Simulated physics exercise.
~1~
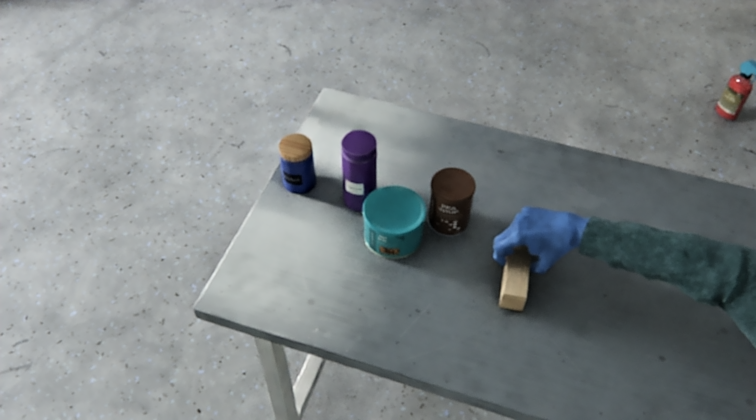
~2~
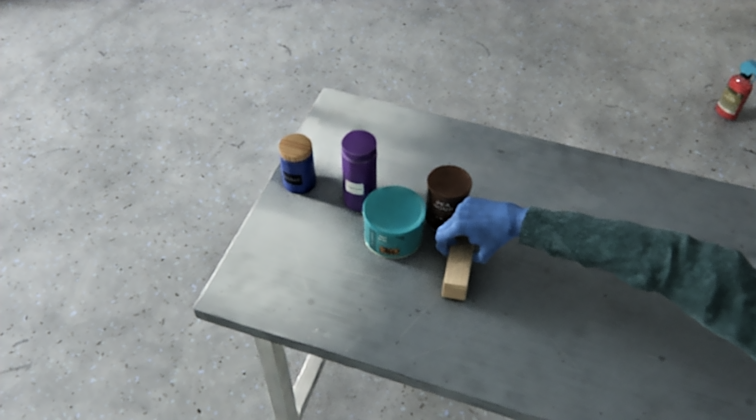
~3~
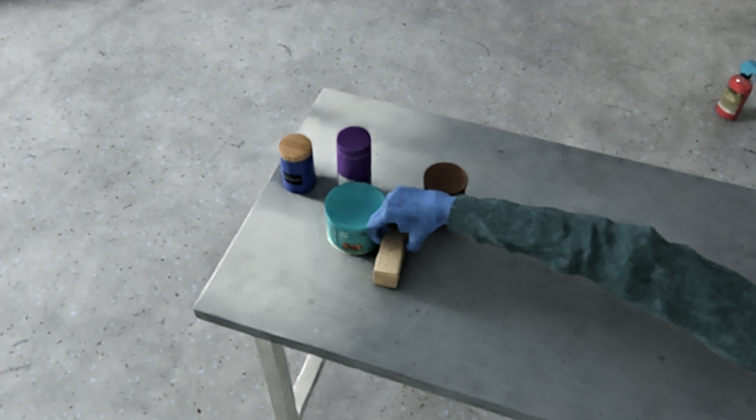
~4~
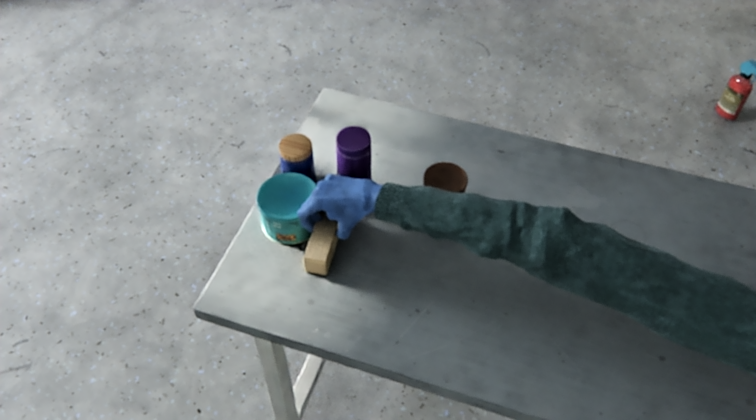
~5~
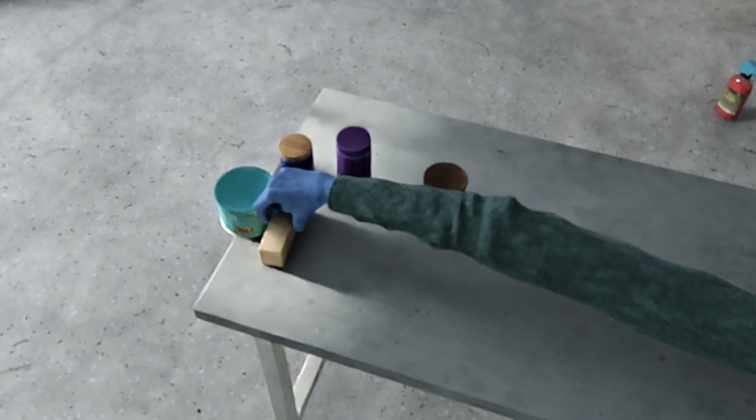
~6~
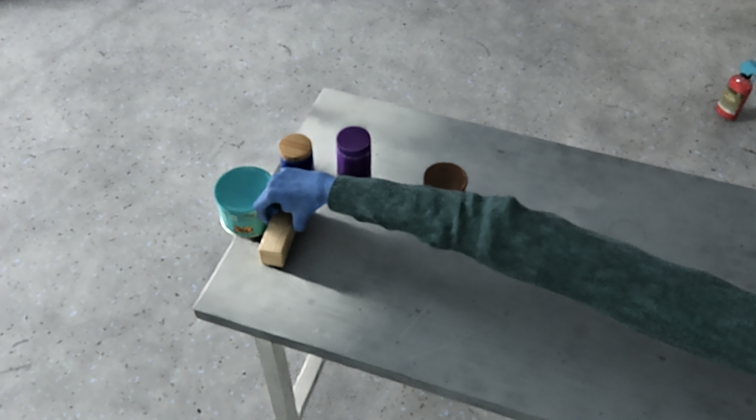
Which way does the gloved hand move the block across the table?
The hand moves the block to the left, towards the near end of the table where the jars stand.
A gloved hand slides a block left, pushing a turquoise tub partly over the table edge.
